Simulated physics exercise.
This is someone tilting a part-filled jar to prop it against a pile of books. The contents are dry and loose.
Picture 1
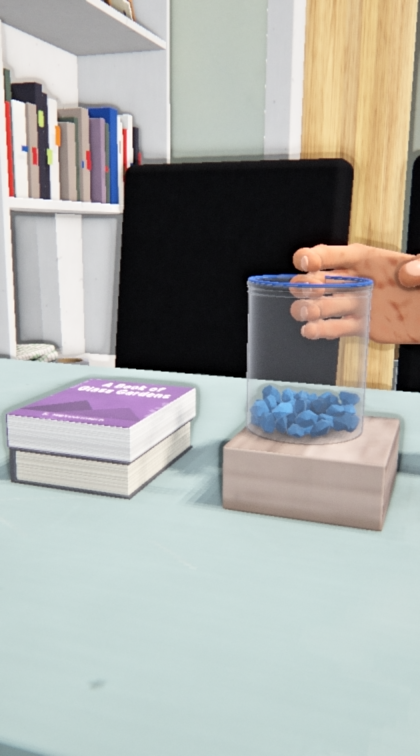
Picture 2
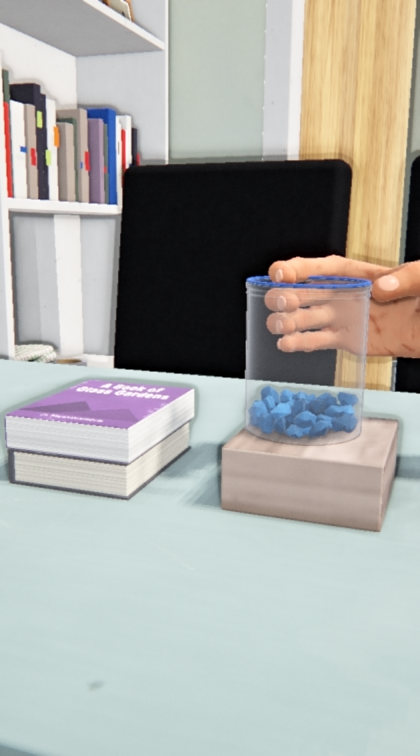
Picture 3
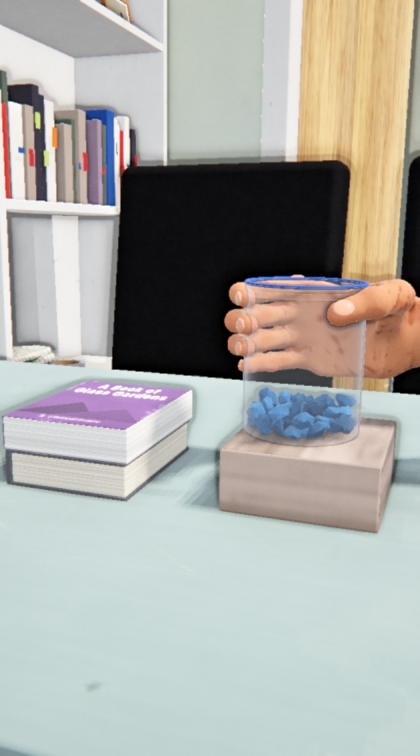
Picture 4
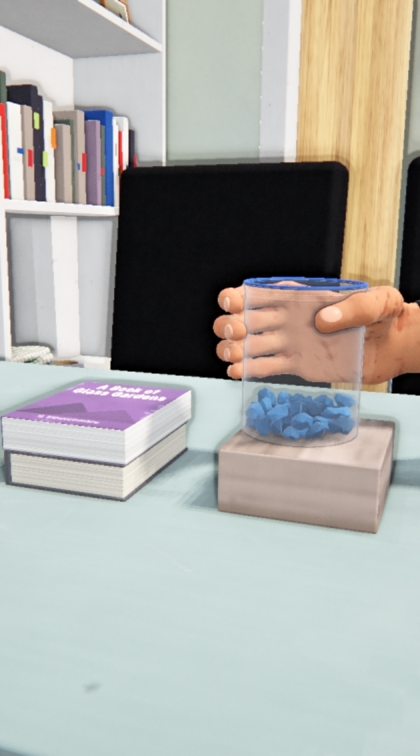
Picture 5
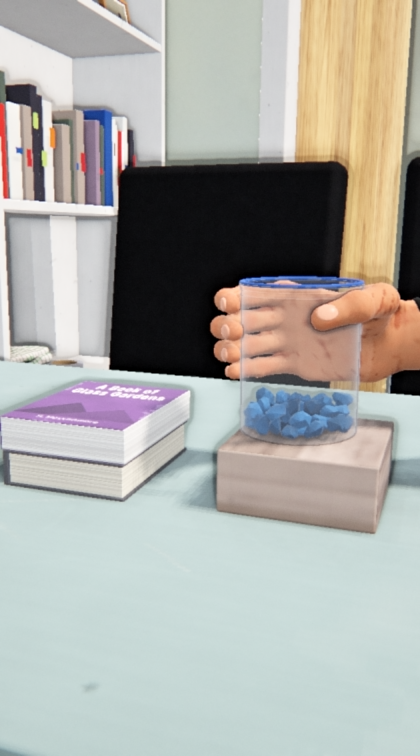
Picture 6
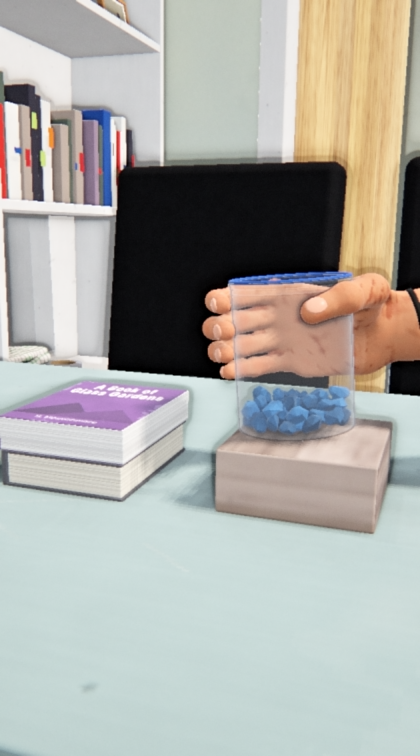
A hand closes around a clear jar of blue stones and tilts it slightly left.
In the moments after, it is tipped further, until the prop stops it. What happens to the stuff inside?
Once it rests there, the filling does not come out.
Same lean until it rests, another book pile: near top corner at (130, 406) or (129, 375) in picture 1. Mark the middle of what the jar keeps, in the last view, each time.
First near (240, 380), then near (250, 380).
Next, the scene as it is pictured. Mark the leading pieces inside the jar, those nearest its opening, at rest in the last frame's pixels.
Near (174, 395).
Then, 0.53 s later than the last frame, the jar leans 33°; everything is still inside.
Then, 1.09 s later than the last frame, the jar leans 64°; everything is still inside.
Then, 1.76 s later than the last frame, the jar rests on the book pile at 83°; everything is still inside.
When it is over, the jar rests on the book pile at 83°; everything is still inside.
